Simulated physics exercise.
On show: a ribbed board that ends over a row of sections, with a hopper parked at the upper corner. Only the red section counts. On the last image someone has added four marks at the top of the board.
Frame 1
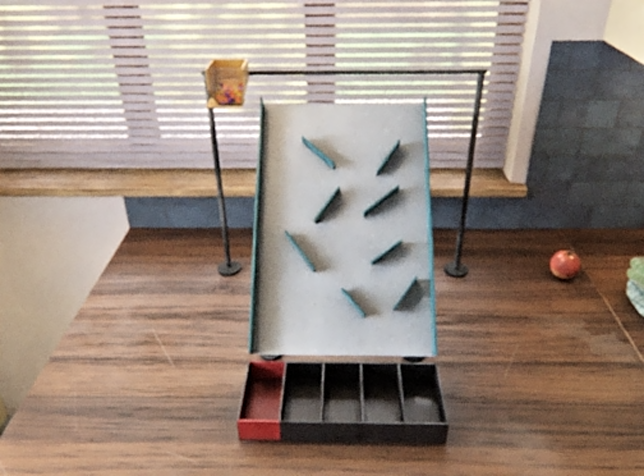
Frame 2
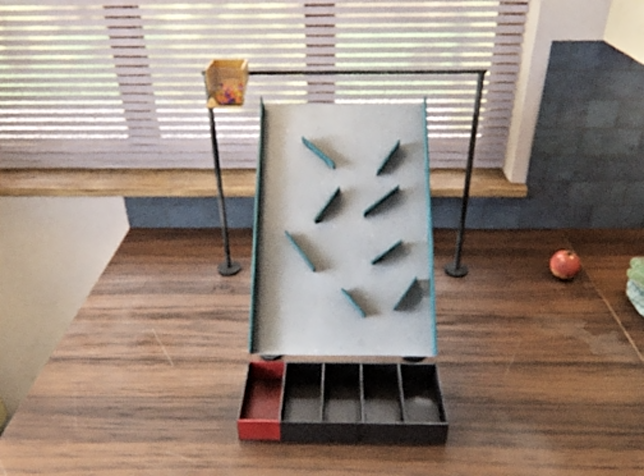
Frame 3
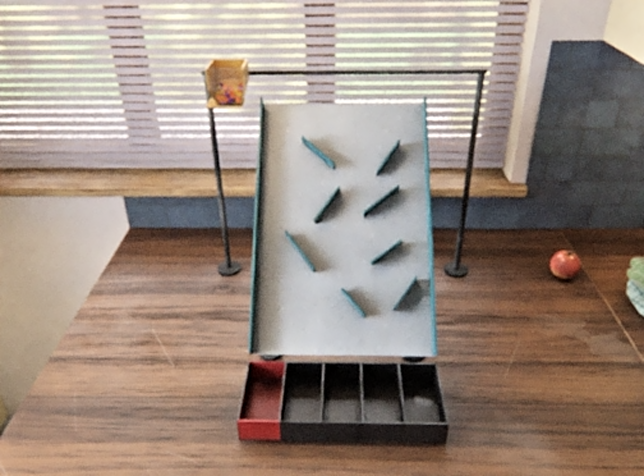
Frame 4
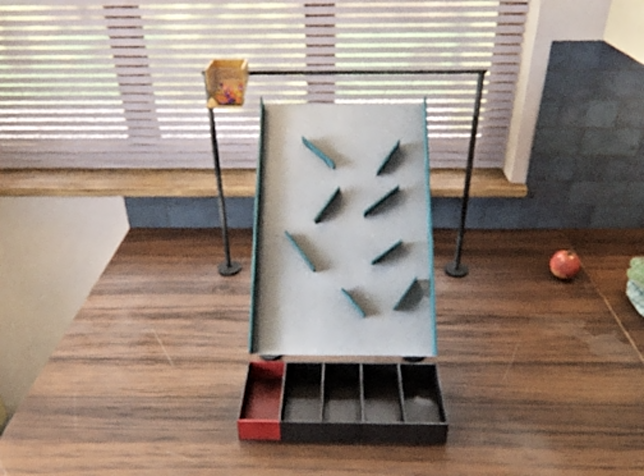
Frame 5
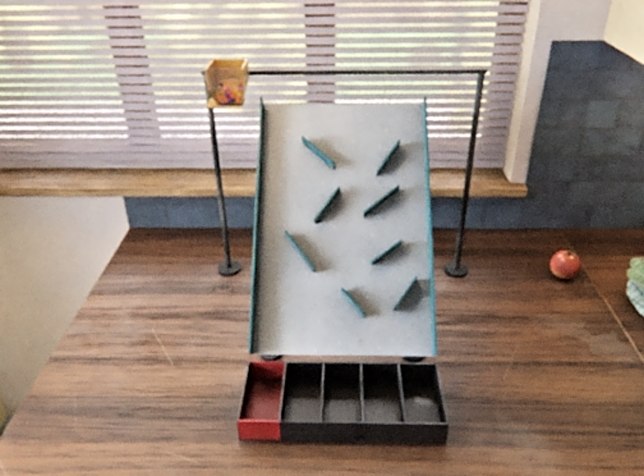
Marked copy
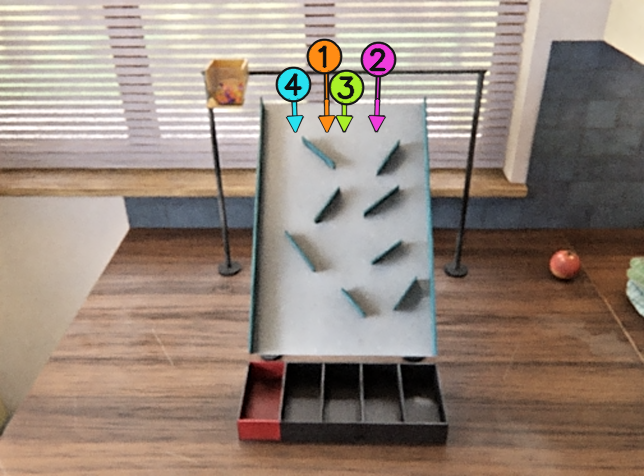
A tilted pale grey board with blue-green edges and eight short slanted ribs stands on a brown wooden table, seen from the front and slightly above, before a window with white blinds. A small yellowish hopper hangs at the upper left on a dark frame, a black tray of five sections, the leftmost red, sits below, and a red fruit rests at right. Nothing moves, and the camera stays still.
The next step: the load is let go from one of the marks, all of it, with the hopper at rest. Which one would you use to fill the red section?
I would pick mark 4.
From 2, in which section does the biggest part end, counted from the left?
The second from the left.
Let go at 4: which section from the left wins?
The first.
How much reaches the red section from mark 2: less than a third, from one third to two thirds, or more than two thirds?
Mark 2 gives less than a third.
On the marked copy, mark 1 meets the board at (326, 125); mark 2 meets the board at (376, 125); mark 3 meets the board at (344, 125); mark 4 meets the board at (295, 126).
Choosing 1, a stray few in the red section, nearly all in other sections.
Choosing 2, a stray few in the red section, nearly all in other sections.
Choosing 3, a stray few in the red section, nearly all in other sections.
Choosing 4, about half in the red section, about a third in other sections, a small part outside the box.
